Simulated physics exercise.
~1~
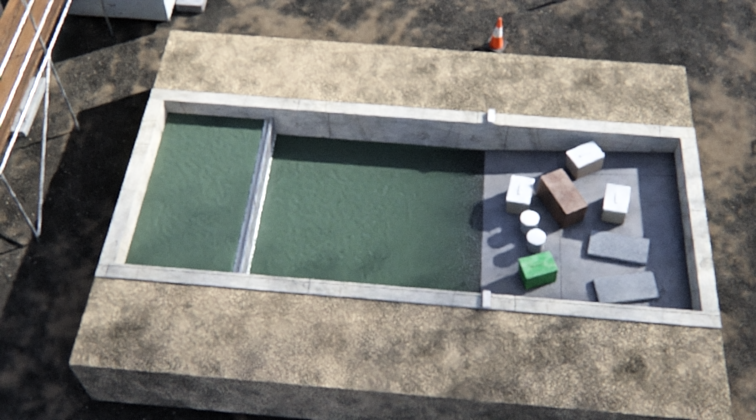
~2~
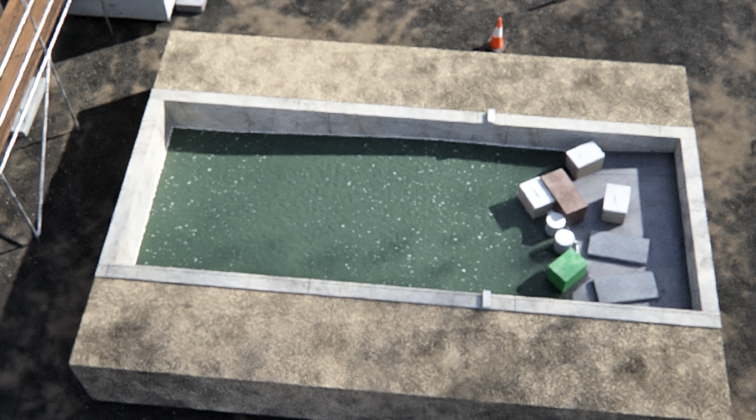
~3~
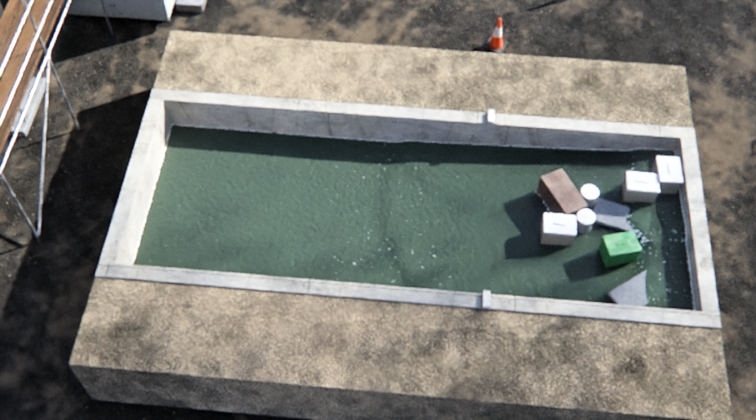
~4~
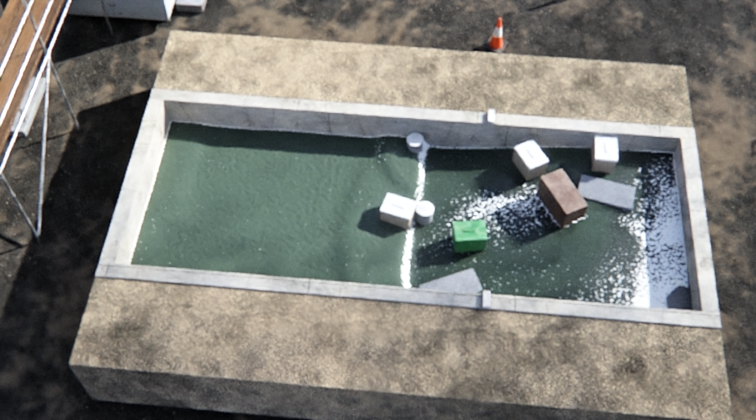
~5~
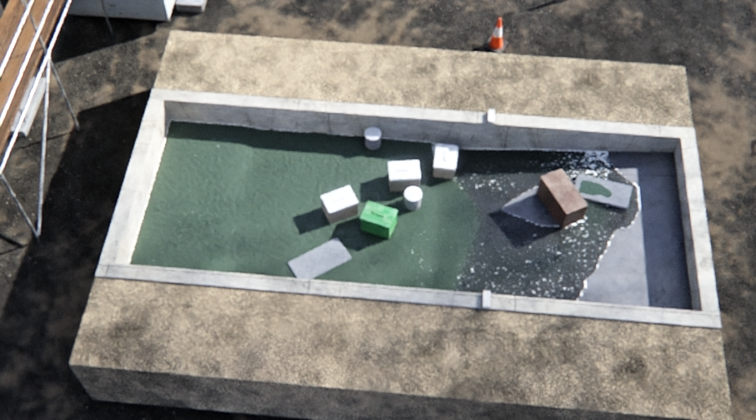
Green water surged across a sunken concrete tank once its divider was gone, shoving white chests, pails and a green chest up the right end, then drained back left, carrying most of them along and leaving the brown chest behind near the wet slope.
